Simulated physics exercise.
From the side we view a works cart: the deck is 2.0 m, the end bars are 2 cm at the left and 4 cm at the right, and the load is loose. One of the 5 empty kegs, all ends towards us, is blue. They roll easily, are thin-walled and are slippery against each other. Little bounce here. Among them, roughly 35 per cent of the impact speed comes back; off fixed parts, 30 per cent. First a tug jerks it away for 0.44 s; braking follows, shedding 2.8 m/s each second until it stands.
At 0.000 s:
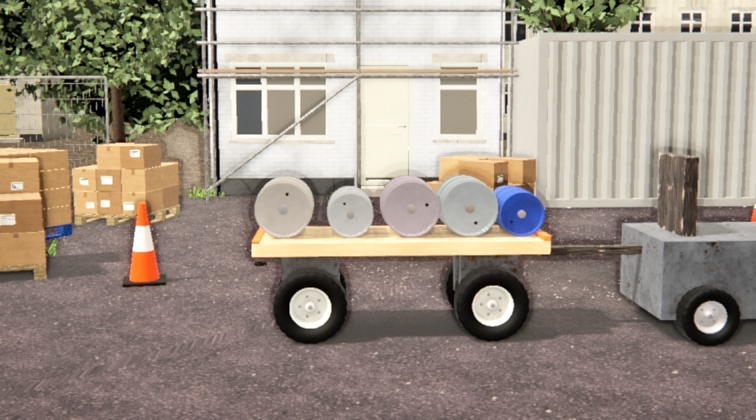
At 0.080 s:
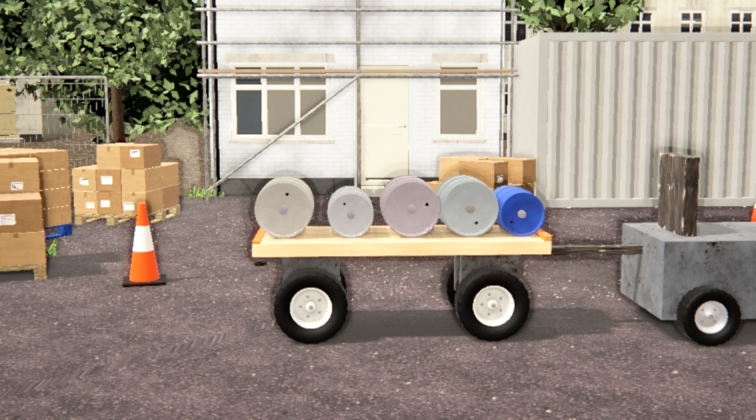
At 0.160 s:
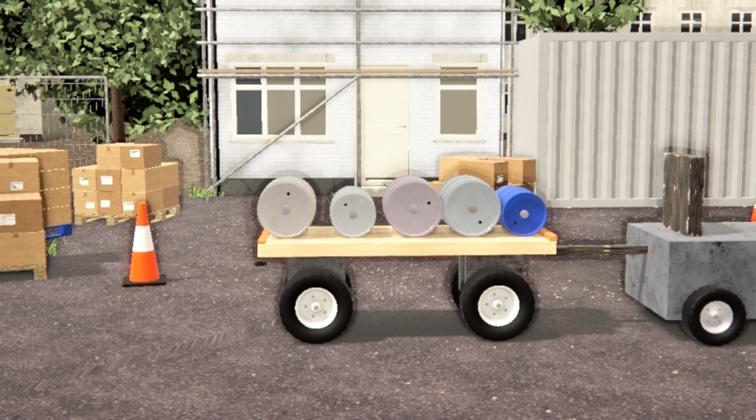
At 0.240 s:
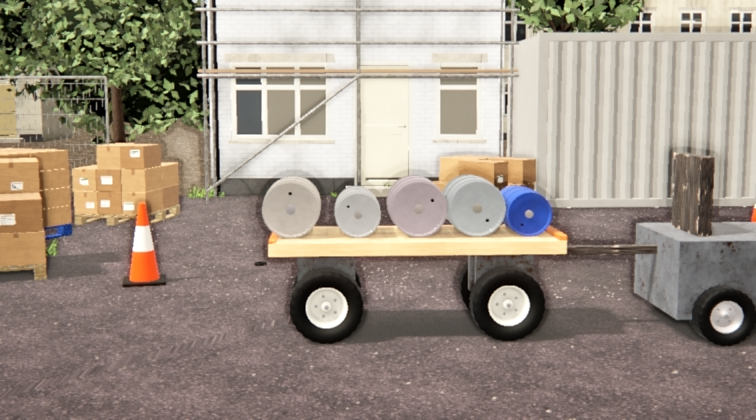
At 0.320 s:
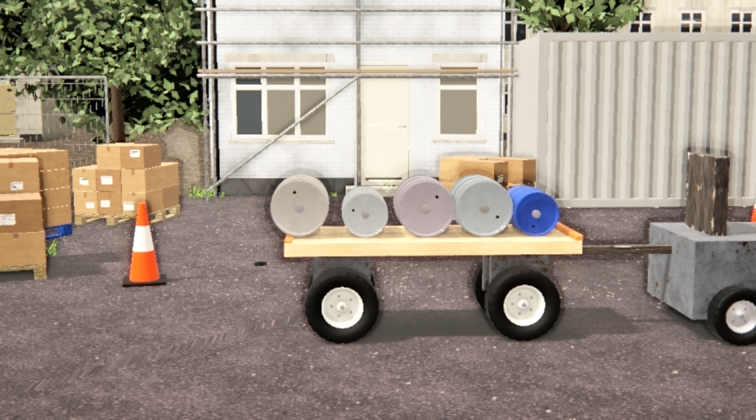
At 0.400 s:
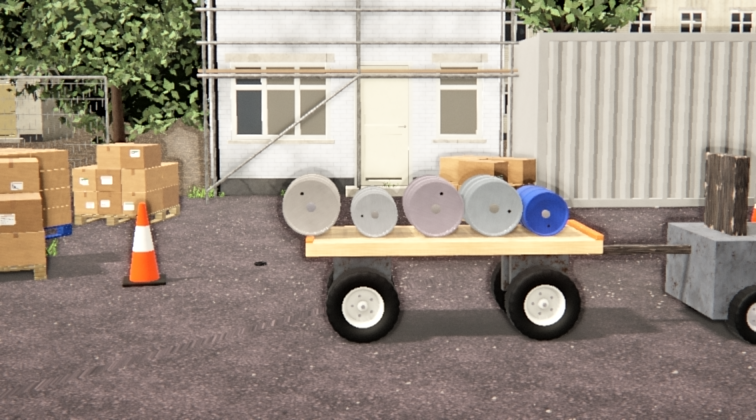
In a yard before a scaffolded white house, a flat wooden cart stands hitched to a grey block-like vehicle, carrying five round drums in a row. The cart is drawn right, slowly then faster, while the drums roll and lag behind, shifting towards the deck's left end.
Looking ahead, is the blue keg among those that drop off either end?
My guess is it never leaves the cart.
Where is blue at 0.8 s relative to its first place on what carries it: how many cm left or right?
Blue 60 left.
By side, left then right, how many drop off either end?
Tally: Left 2 / right 0.
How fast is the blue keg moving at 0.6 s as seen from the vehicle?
Close to 1.0 m/s at that moment.
After 0.6 s, blue is on the deck, 55 cm from the right bar, rolling left along the cart; 1 gone from the cart.
After 0.8 s, blue is on the deck, 75 cm from the right bar, rolling left along the cart; 1 gone from the cart.
After 1.4 s, blue is on the deck, 90 cm from the right bar, rolling right along the cart; 2 gone from the cart.
At rest (2.7 s), blue is on the deck, 75 cm from the right bar; 2 gone from the cart.
